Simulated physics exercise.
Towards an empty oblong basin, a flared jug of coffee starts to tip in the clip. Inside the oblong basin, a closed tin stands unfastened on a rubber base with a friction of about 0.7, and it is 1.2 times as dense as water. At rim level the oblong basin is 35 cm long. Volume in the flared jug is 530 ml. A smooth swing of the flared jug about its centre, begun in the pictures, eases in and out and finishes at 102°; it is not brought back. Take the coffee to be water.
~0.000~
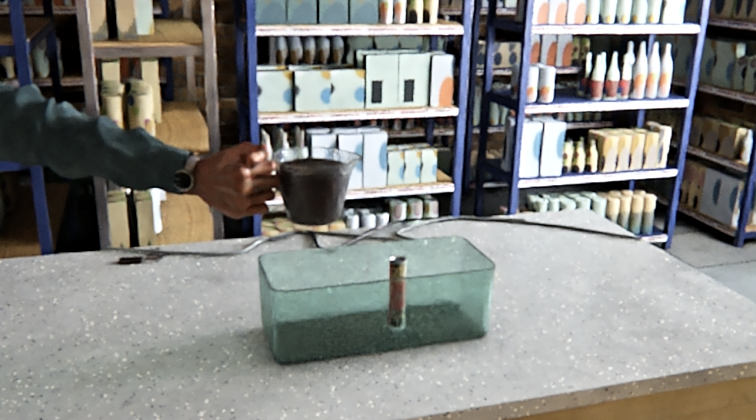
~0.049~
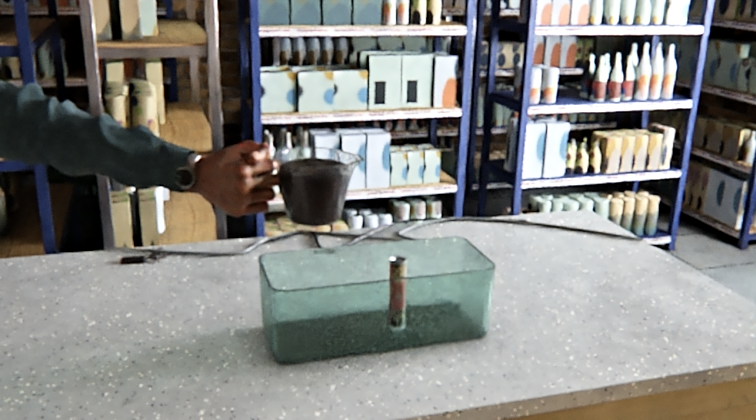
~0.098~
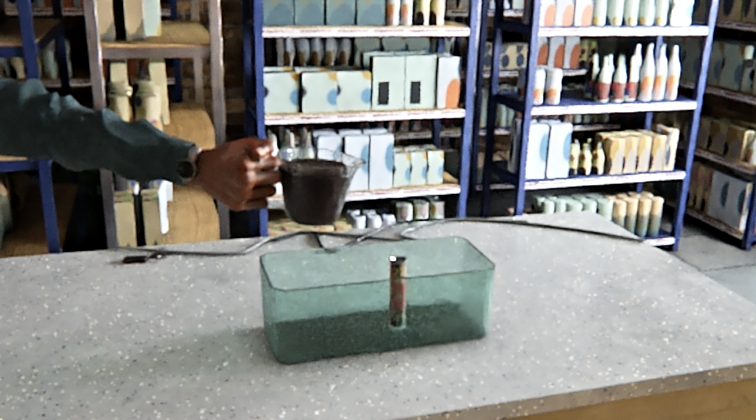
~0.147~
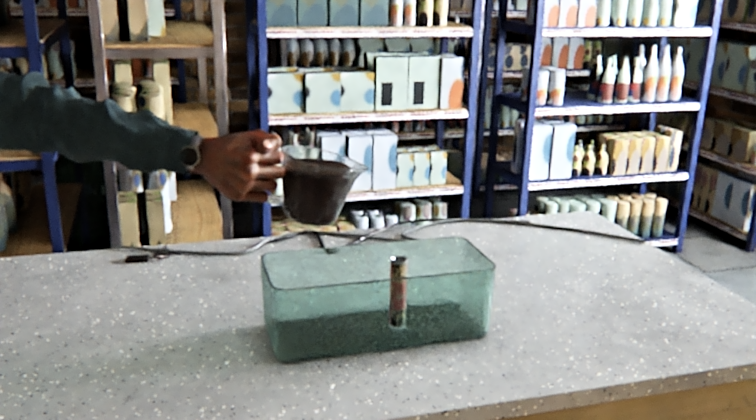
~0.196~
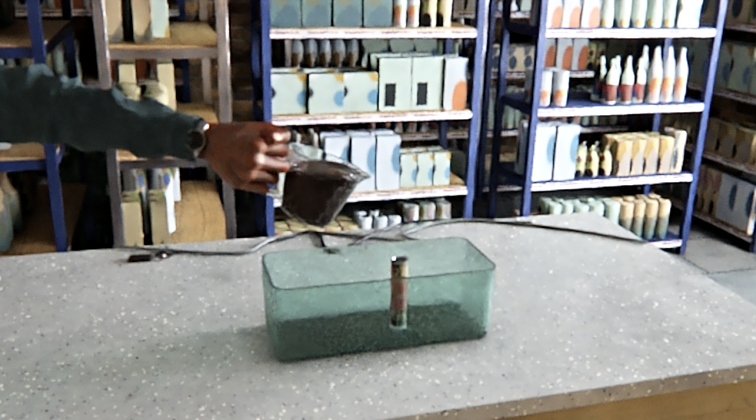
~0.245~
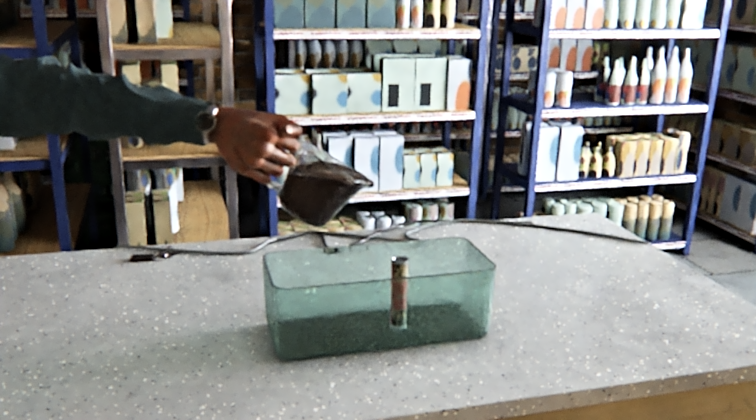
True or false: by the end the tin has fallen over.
True.
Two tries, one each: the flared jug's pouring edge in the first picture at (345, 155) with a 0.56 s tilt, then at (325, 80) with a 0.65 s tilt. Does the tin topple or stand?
Try 1: Tipped over; try 2: Tipped over.
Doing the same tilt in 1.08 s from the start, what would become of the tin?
Then the tin tumbles.
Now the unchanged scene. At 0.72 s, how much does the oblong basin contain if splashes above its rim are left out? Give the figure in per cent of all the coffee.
Some 90 percent of the total.
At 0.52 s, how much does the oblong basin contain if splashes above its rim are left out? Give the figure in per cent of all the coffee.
I'd put it near 36 percent.
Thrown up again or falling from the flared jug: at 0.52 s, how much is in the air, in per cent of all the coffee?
It comes to about 28 percent.
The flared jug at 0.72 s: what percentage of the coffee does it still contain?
Around 4 in a hundred is still there.
After 0.52 s the tilt is 92° and 37 per cent is still to pour; the tin stands where it began.
After 0.72 s the tilt is 102° and 4 per cent is still to pour; the tin leans 9°.
After 0.92 s the tilt is 102° and 0 per cent is still to pour; the tin lies on its side.
After 1.15 s the tilt is 102° and 0 per cent is still to pour; the tin lies on its side.
In the end the tin lies on its side.
